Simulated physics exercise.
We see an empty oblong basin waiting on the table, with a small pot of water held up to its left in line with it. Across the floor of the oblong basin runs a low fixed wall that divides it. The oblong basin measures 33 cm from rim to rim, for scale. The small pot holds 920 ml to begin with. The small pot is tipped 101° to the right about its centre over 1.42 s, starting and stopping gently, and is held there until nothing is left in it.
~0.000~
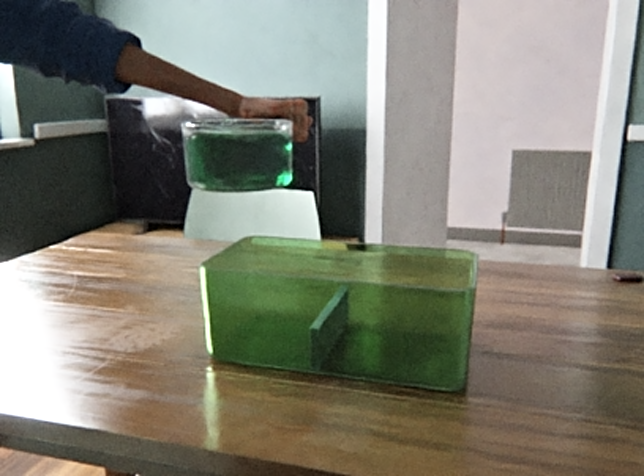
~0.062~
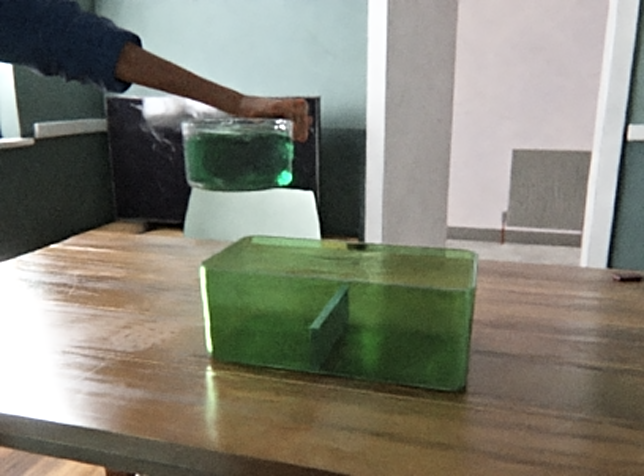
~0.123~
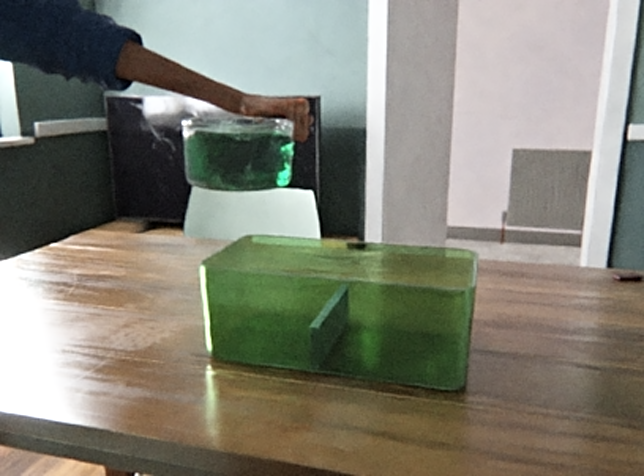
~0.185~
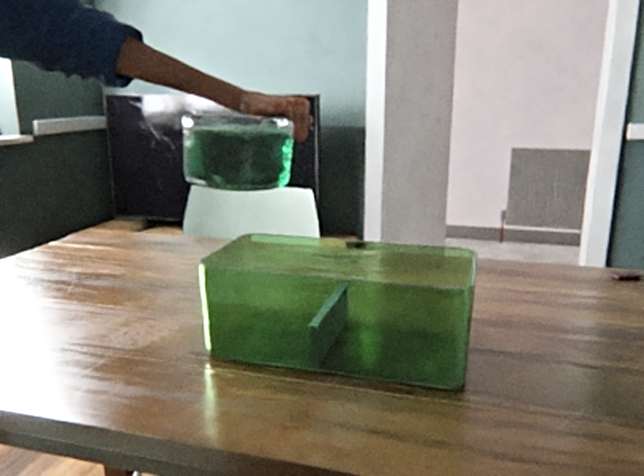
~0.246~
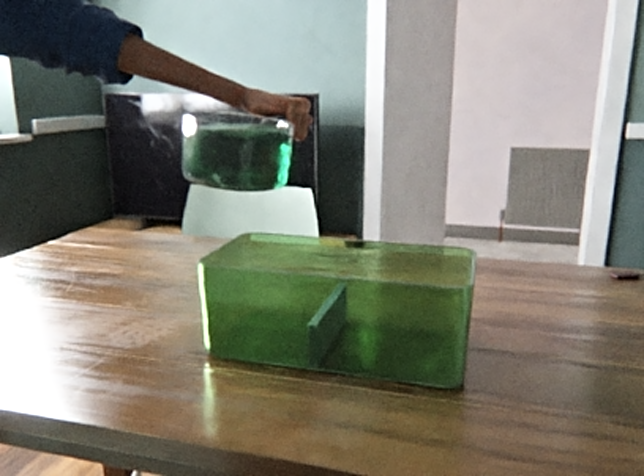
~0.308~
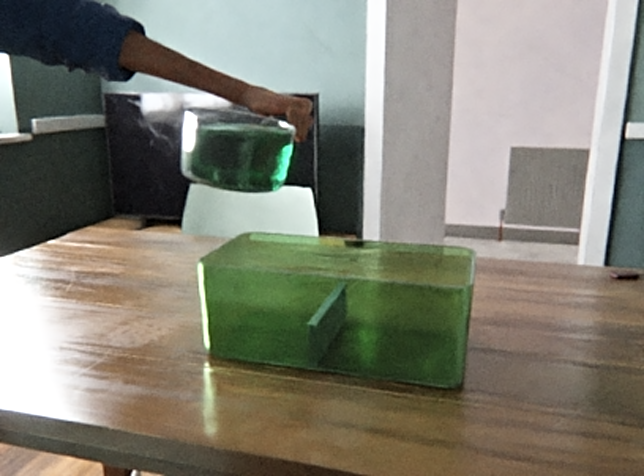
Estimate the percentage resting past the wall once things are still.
I would say roughly 69 percent.
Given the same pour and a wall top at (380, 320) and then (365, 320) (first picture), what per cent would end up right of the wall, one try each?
Roughly 5 per cent, then 25 per cent.
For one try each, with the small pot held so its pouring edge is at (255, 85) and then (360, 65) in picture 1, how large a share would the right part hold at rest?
Result: 40 per cent, then 95 per cent.
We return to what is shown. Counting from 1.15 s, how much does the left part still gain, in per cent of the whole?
I'd say near 22 percent.
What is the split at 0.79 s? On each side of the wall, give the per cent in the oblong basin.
Near 2 on the left, 12 on the right.
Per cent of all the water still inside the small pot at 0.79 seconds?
Around 62 percent.
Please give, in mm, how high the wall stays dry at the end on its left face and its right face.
Looks like roughly 44 mm on the left and roughly 34 mm on the right.
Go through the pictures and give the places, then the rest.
The first picture shows tilt 0°; pouring edge (289, 125); surface from (194, 131) to (289, 133); the oblong basin's rim runs from (224, 251) to (476, 271); the wall's top is at (331, 306).
The second picture shows tilt 0°; pouring edge (289, 125); surface from (194, 131) to (289, 133).
The third picture shows tilt 2°; pouring edge (290, 125); surface from (194, 130) to (289, 133).
The fourth picture shows tilt 4°; pouring edge (290, 126); surface from (195, 128) to (290, 131).
The fifth picture shows tilt 7°; pouring edge (290, 129); surface from (194, 128) to (290, 131).
The sixth picture shows tilt 11°; pouring edge (291, 132); surface from (195, 128) to (291, 131).
By 0.79 s the tilt is 60° and 62 per cent is still to pour, 2 is left of the wall and 12 right of it.
By 1.15 s the tilt is 92° and 15 per cent is still to pour, 10 is left of the wall and 66 right of it.
By 1.52 s the tilt is 101° and 1 per cent is still to pour, 28 is left of the wall and 68 right of it.
By 1.92 s the tilt is 101° and 0 per cent is still to pour, 31 is left of the wall and 69 right of it.
At rest 31 per cent lies left of the wall, 69 right of it and 0 outside.
